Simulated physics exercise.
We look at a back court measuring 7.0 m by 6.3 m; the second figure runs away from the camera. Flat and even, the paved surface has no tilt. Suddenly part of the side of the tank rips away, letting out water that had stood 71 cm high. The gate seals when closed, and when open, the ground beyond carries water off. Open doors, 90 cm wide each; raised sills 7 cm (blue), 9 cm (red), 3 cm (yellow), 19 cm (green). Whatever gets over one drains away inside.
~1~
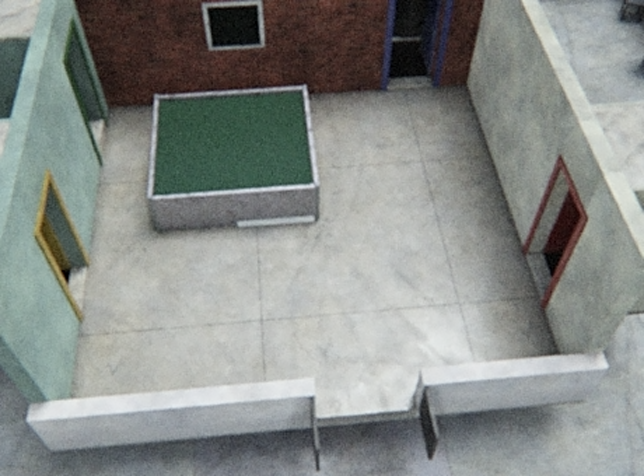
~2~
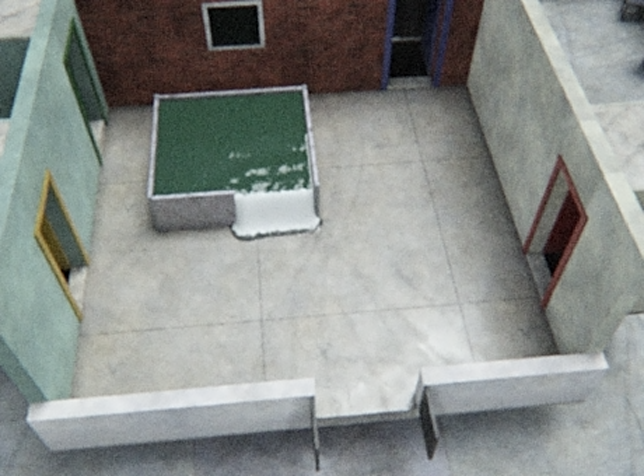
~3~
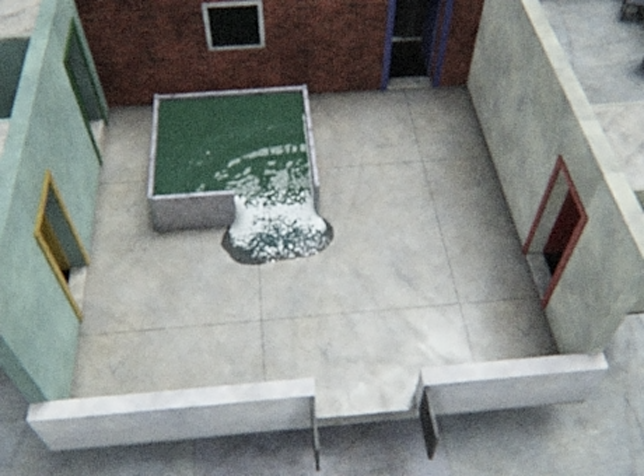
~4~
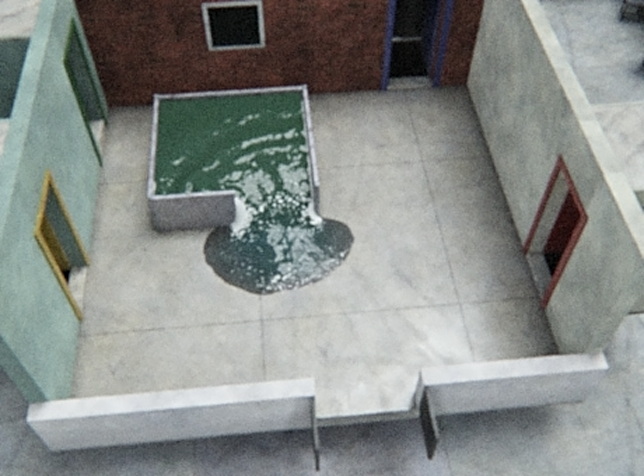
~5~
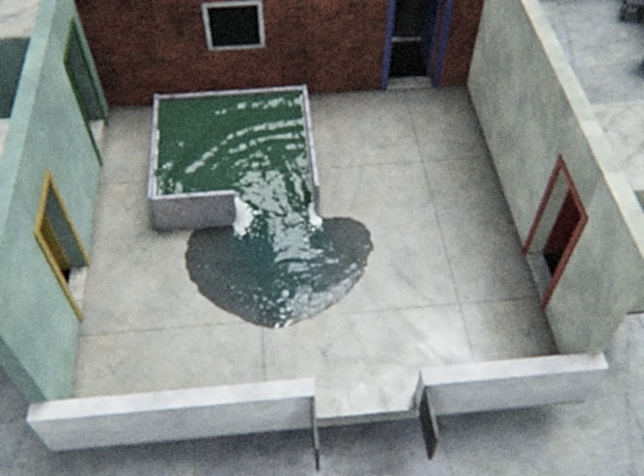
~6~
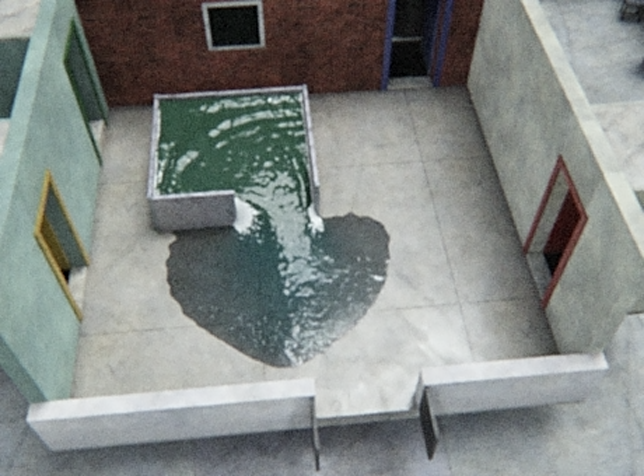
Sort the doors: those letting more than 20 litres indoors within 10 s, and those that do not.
The blue door is among those that do not; the red door is among those that do not; the yellow door is among those letting more in; the green door is among those that do not.
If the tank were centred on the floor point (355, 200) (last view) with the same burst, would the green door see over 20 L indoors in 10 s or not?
Against the limit, the green door gets no more than that.
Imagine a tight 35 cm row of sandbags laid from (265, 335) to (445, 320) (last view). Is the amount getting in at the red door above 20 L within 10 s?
Red: Exceeded.
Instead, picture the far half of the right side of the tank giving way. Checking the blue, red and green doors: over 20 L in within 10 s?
Here's how it goes: Blue exceeds it, red falls short, green falls short.
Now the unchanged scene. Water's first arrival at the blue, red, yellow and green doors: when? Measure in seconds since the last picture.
Blue: 5.5 s; red: 1.6 s; yellow: 1.8 s; green: 4.0 s.
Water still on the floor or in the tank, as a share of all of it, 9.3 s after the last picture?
Remaining: Roughly 70 %.
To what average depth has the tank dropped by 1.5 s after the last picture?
Mean depth: About 43 cm.
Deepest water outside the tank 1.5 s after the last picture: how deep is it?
Roughly 34 cm.
Then, 0.7 s after the last picture water covers 30 % of the floor and is deepest (40 cm) near (291, 229); blue door not reached, red door not reached, yellow door not reached, green door not reached.
Then, 1.5 s after the last picture water covers 40 % of the floor and is deepest (34 cm) near (281, 404); blue door not reached, red door not reached, yellow door not reached, green door not reached.
Then, 2.8 s after the last picture water covers 50 % of the floor and is deepest (30 cm) near (68, 424); blue door not reached, red door 12 cm at the sill, 1 L in, yellow door 6 cm at the sill, 0 L in, green door not reached.
Then, 5.3 s after the last picture water covers 85 % of the floor and is deepest (18 cm) near (109, 109); blue door not reached, red door 8 cm at the sill, 4 L in, yellow door 7 cm at the sill, 17 L in, green door 3 cm at the sill, 0 L in.
Then, 9.3 s after the last picture water covers 95 % of the floor and is deepest (14 cm) near (252, 112); blue door 7 cm at the sill, 3 L in, red door 7 cm at the sill, 5 L in, yellow door 5 cm at the sill, 38 L in, green door 11 cm at the sill, 0 L in.
